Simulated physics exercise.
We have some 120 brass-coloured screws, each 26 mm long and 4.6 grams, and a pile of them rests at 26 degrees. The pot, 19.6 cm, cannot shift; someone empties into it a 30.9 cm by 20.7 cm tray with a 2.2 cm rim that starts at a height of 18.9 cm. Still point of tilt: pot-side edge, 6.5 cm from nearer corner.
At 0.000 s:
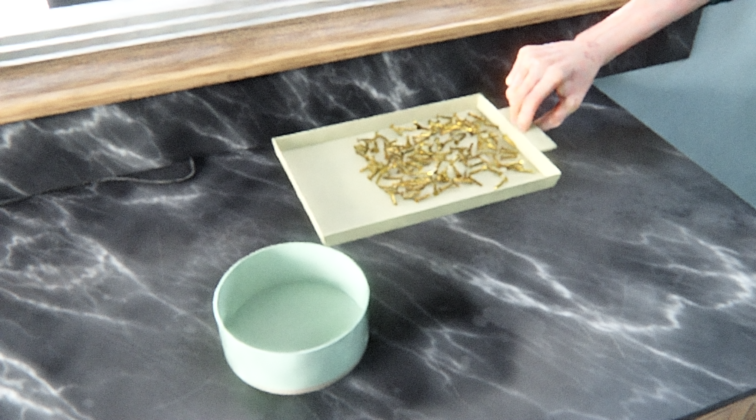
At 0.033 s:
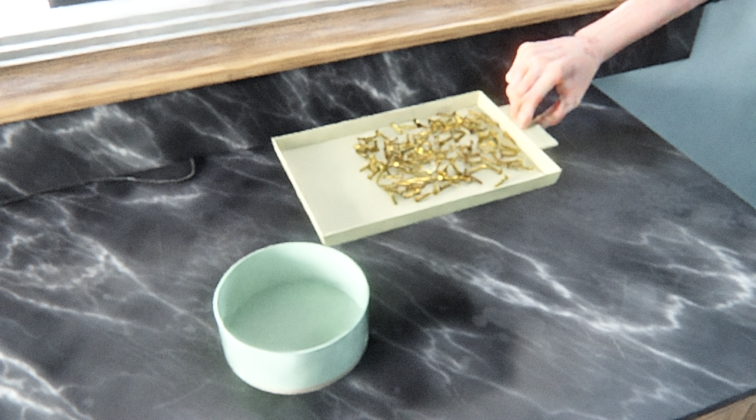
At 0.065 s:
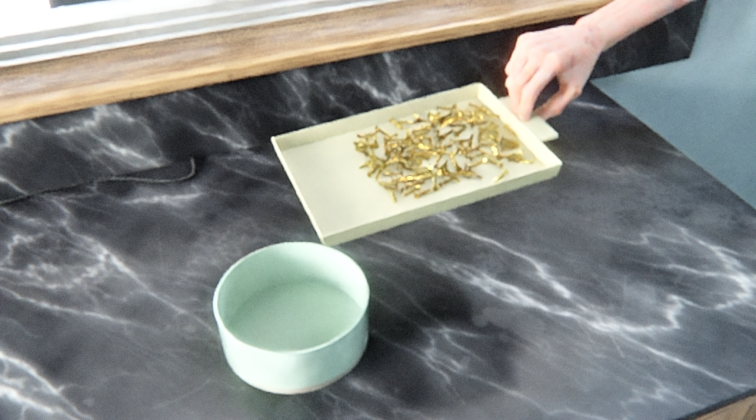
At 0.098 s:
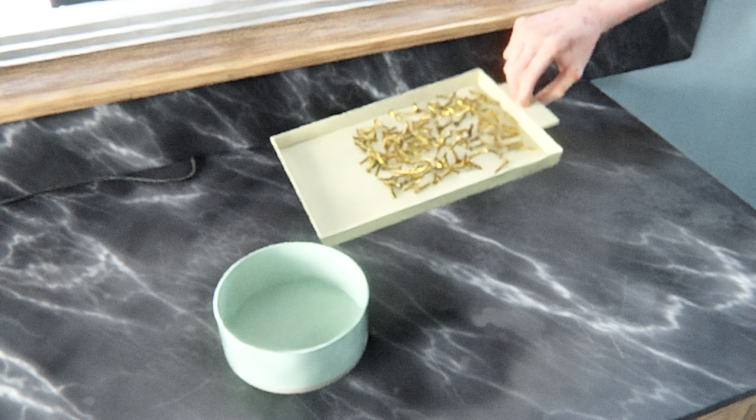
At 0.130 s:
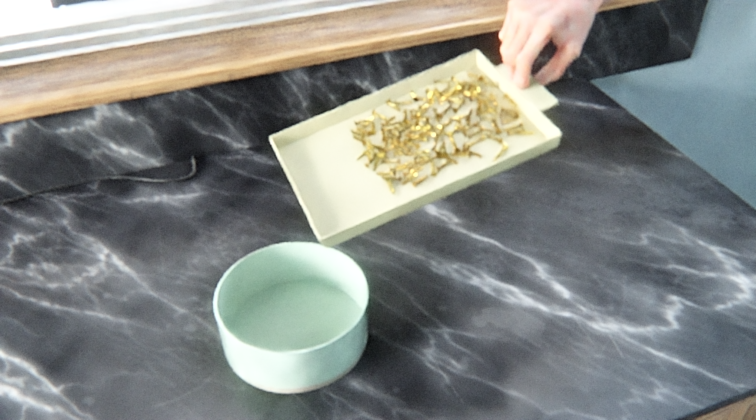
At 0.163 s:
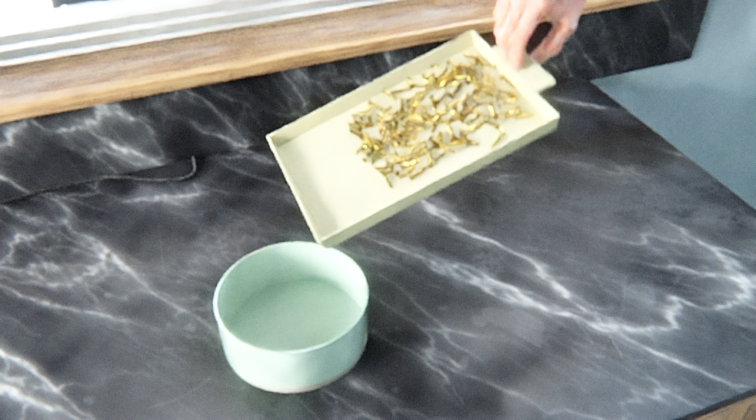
A shallow cream tray holding a heap of small brass-coloured pieces lies level on a dark marbled counter, behind a pale green pot. A hand gripping its right end then raises that end, slowly at first and then faster, until the tray slants down toward the left, the pieces still heaped and the pot unmoved.
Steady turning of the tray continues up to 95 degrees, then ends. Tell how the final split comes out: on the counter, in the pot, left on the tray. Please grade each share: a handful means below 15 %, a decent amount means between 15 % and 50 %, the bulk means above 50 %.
Counter: A decent amount, pot: The bulk, tray: A handful.
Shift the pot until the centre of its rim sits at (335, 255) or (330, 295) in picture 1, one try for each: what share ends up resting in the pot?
I'd say close to 5 percent for the first spot and 20 percent for the second.
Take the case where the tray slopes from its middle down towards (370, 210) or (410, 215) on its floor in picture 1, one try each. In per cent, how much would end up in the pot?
Approximately 65 percent, then 30 percent.
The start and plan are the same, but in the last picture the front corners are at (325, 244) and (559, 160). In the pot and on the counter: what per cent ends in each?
Pot 50; counter 45.
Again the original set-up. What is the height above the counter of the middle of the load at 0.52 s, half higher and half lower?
I'd say near 22 cm.
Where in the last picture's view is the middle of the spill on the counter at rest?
Somewhere around (130, 399), I'd say.
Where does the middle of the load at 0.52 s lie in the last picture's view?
Around (293, 190).
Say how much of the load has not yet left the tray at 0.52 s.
Around 100 percent.
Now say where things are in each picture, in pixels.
The first picture shows tray tilt 0 degrees, front corners at (325, 232) and (557, 172); middle of the pieces at (445, 154); pot at (292, 294).
The second picture shows tray tilt 1 degrees, front corners at (325, 233) and (557, 169); middle of the pieces at (445, 152).
The third picture shows tray tilt 3 degrees, front corners at (324, 233) and (557, 162), lowest corner left front; middle of the pieces at (445, 147).
The fourth picture shows tray tilt 7 degrees, front corners at (323, 235) and (558, 149), lowest corner left front; middle of the pieces at (445, 138).
The fifth picture shows tray tilt 13 degrees, front corners at (321, 236) and (557, 133), lowest corner left front; middle of the pieces at (443, 126).
The sixth picture shows tray tilt 19 degrees, front corners at (320, 238) and (554, 115), lowest corner left front; middle of the pieces at (440, 113); pot at (292, 293). Its pace works out near 185 degrees a second.
Then, at 0.38 s, tilt 59 degrees; the tray holds 100 %, the pot 0 %.
Then, at 0.52 s, tilt 85 degrees; the tray holds 100 %, the pot 0 %.
After 0.79 s, tilt 95 degrees; the tray holds 0 %, the pot 60 %.
In the end, at 2.1 s, counter 35 %, pot 65 %, tray 0 %.
